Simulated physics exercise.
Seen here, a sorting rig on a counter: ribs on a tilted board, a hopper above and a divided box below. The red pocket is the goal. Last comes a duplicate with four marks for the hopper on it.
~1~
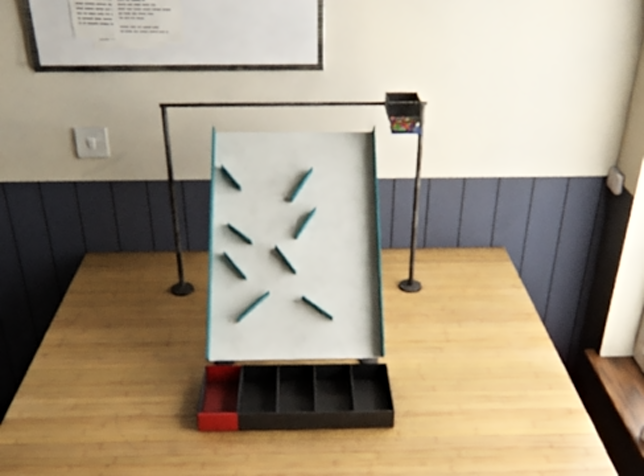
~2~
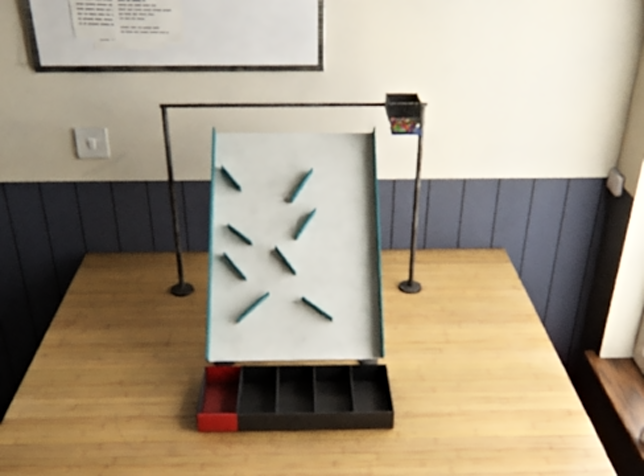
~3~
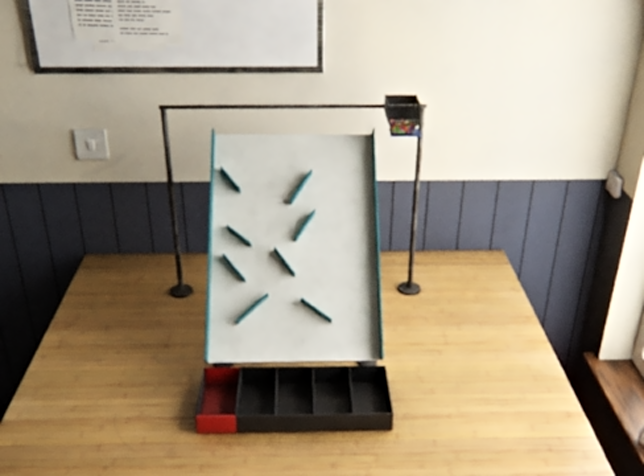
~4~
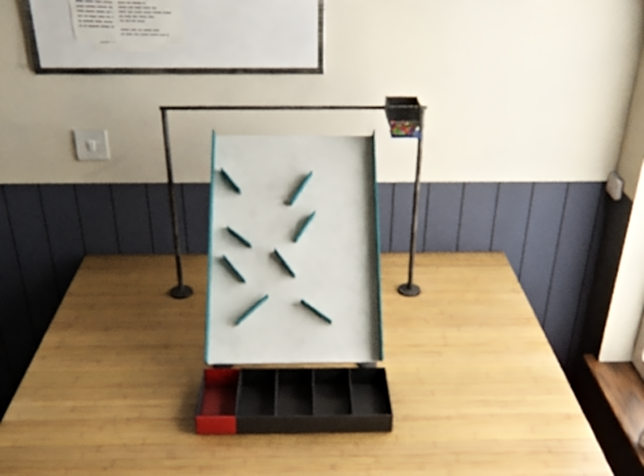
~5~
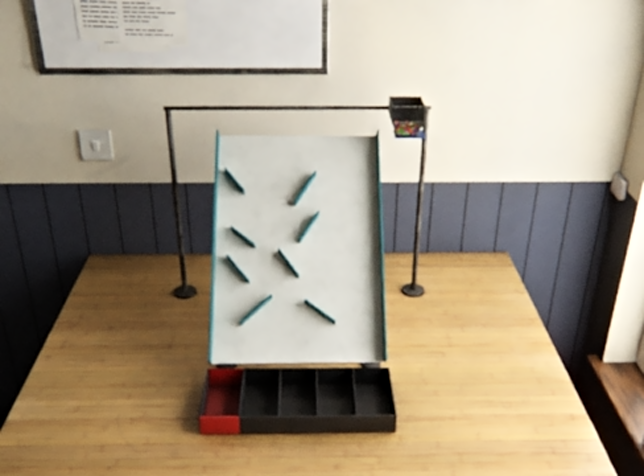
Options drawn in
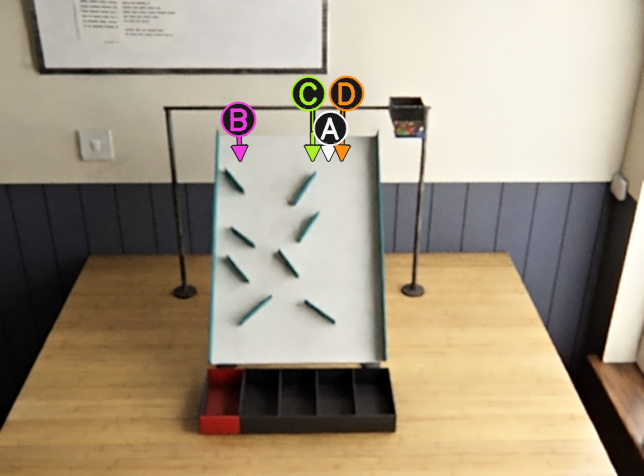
A pale tilted board with teal edges stands on a light wooden table, seen from the front and slightly above, against a cream wall with dark blue-grey panelling. Eight teal ribs slant across its face, a dark hopper of colourful beads hangs from a thin frame at upper right, and a black divided box with a red left pocket sits below. Nothing on the rig moves; only the camera shifts very slightly.
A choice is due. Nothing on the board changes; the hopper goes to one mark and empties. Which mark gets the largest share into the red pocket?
The answer is mark C.
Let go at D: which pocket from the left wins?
The fifth.
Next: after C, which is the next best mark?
Here it is mark B.
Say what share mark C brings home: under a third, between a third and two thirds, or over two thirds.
It is between a third and two thirds.
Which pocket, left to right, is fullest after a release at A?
It is the fifth one.
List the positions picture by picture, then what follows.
In the first frame, hopper at (401, 123), round plastic beads, door shut.
In the second frame, ribs (221, 165) to (240, 188), (292, 199) to (312, 168), (228, 224) to (251, 242).
In the third frame, ribs (296, 238) to (315, 209), (223, 253) to (245, 279), (274, 247) to (295, 273).
In the fourth frame, ribs (236, 323) to (268, 295), (301, 299) to (332, 321).
In the fifth frame, red pocket at (220, 424), number 1 of 5 from the left.
On the marked copy, mark A meets the board at (328, 155); mark B meets the board at (239, 155); mark C meets the board at (312, 155); mark D meets the board at (341, 155).
Choosing A, a small part in the red pocket, about two thirds in other pockets, about a quarter outside the box.
Choosing B, about a quarter in the red pocket, about half in other pockets, about a quarter outside the box.
Choosing C, about half in the red pocket, about a third in other pockets, a small part outside the box.
Choosing D, a stray few in the red pocket, most in other pockets, about a quarter outside the box.
